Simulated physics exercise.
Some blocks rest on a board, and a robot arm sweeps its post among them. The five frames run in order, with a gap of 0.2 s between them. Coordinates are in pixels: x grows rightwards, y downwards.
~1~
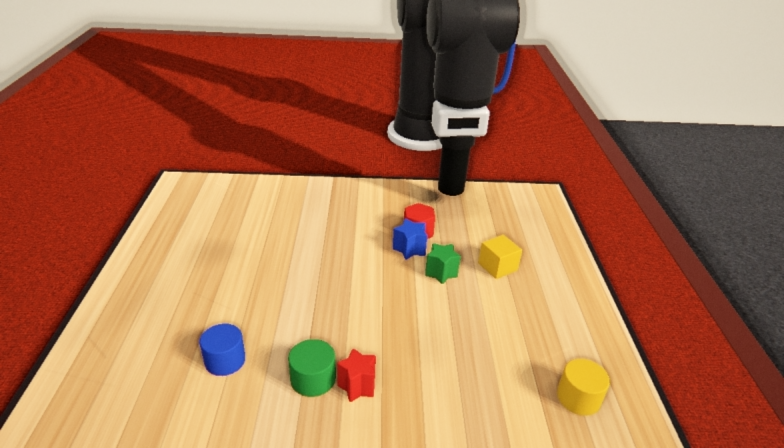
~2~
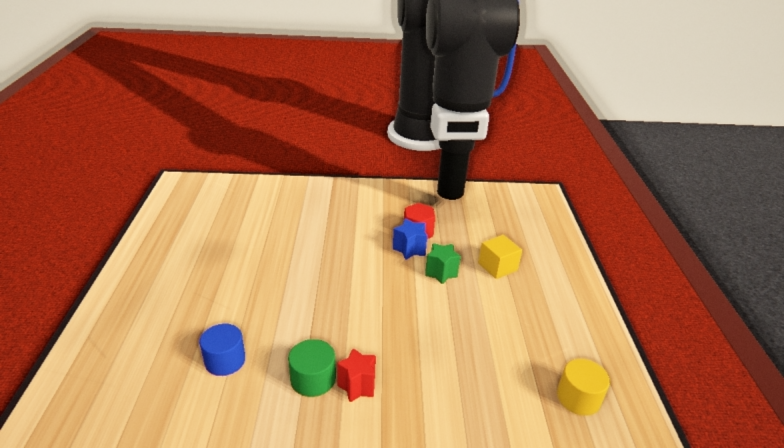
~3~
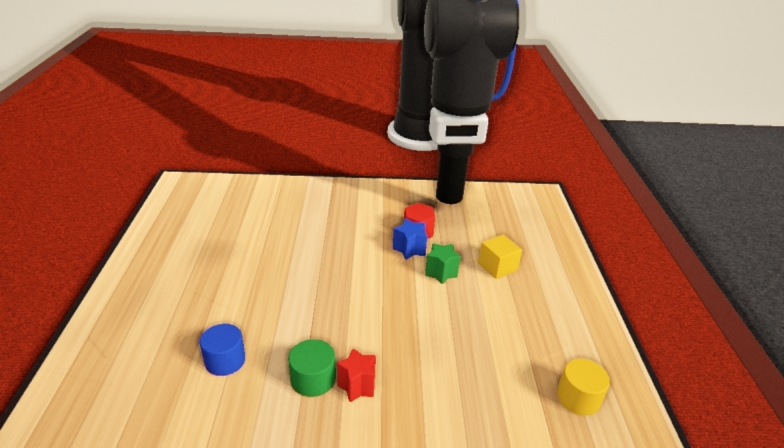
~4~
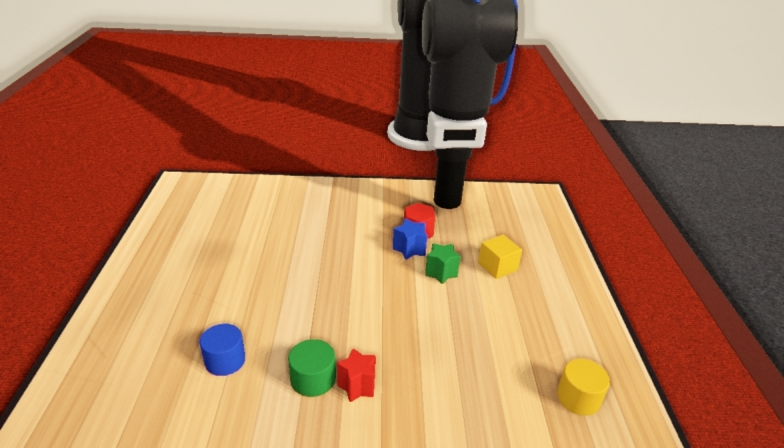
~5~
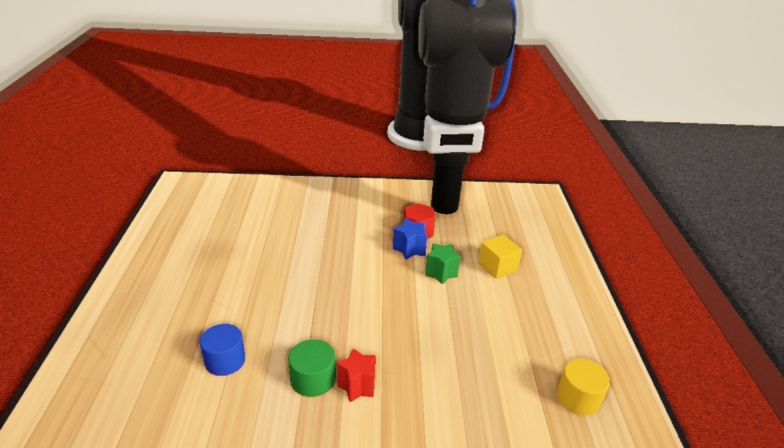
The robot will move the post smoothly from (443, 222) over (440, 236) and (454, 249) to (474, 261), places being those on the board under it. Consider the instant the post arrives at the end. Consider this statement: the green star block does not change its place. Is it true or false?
Verdict: True.
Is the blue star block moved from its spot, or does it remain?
It moves.
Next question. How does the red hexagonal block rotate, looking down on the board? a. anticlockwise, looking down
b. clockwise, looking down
b: Clockwise, looking down.
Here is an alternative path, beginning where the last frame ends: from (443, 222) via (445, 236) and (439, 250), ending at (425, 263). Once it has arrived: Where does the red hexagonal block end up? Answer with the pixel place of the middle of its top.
By then it is at (413, 219).
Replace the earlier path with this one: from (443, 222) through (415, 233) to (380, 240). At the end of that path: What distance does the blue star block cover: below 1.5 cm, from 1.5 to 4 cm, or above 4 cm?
I'd go with 1.5 to 4 cm for this block.
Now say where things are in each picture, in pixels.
Post's lower end (451, 189); blue star block (412, 228); red hexagonal block (420, 212); green star block (444, 252); yellow four-sided block (502, 246), in the first picture.
Post (450, 193); blocks still, in the second picture.
Post (449, 197); blocks still, in the third picture.
Post (447, 202); blocks still, in the fourth picture.
Post (445, 207); blue star block (412, 228); red hexagonal block (420, 212); green star block (444, 252); yellow four-sided block (502, 246), in the fifth picture.
On the path given first. One third of the way, post (442, 221); blue star block (407, 233); red hexagonal block (413, 217), turned 45° clockwise.
Two thirds of the way, post (456, 233); blue star block (406, 234); red hexagonal block (413, 217), turned 45° clockwise.
At the end, post (476, 246); blue star block (406, 234); red hexagonal block (413, 217), turned 45° clockwise; green star block still; yellow four-sided block (510, 248), turned 15° anticlockwise.
